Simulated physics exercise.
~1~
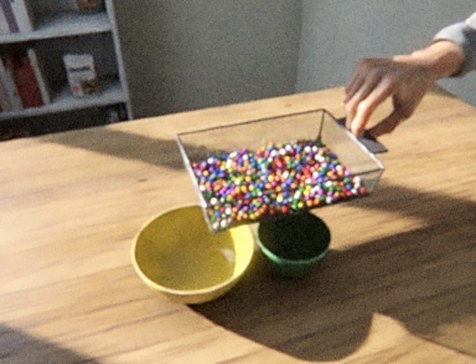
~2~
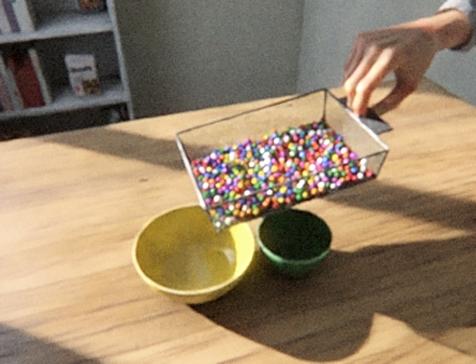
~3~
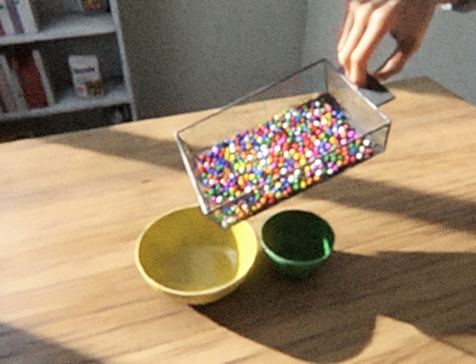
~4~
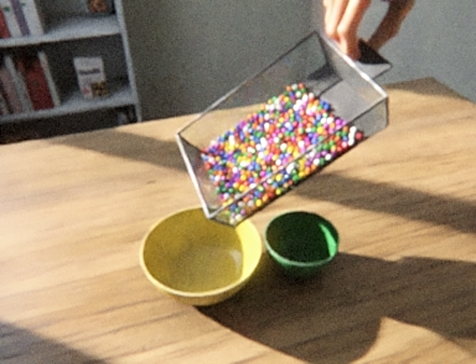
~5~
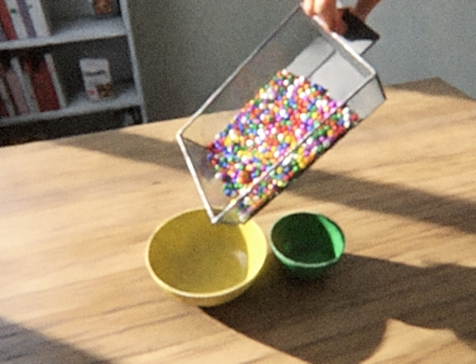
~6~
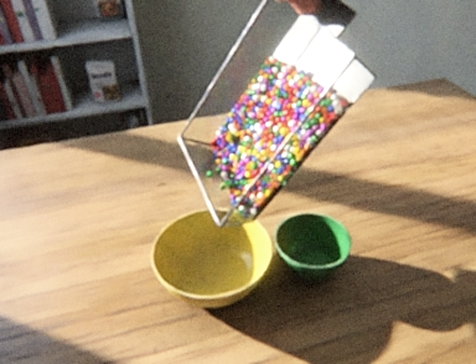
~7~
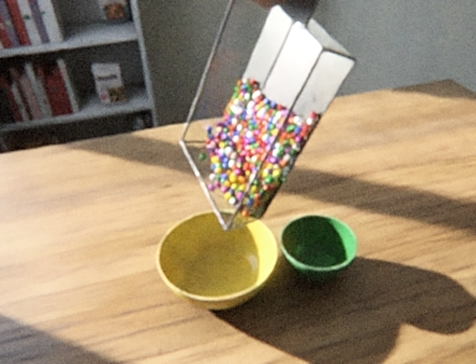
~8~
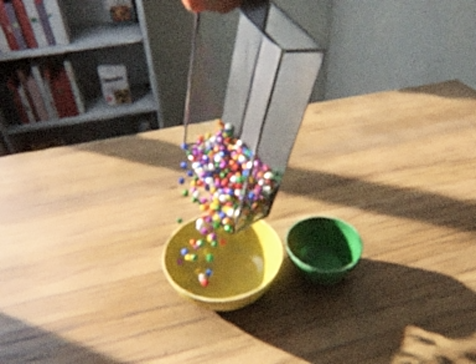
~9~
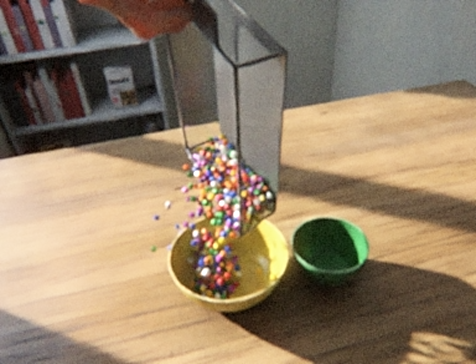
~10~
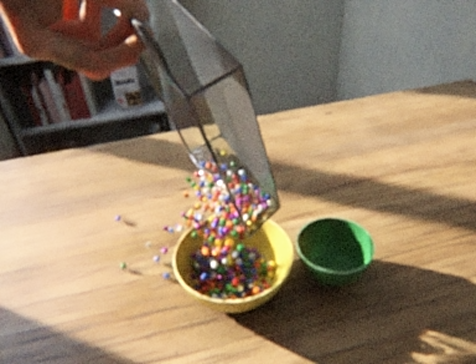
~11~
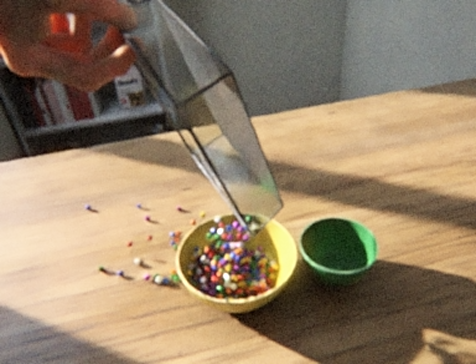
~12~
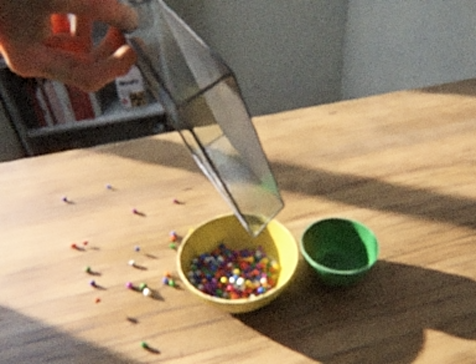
A clear tray full of colorful beads, held by a hand, tipped steeply over a wooden table until the beads poured into a yellow bowl, with a few scattering on the tabletop to the left while the green bowl stayed empty.
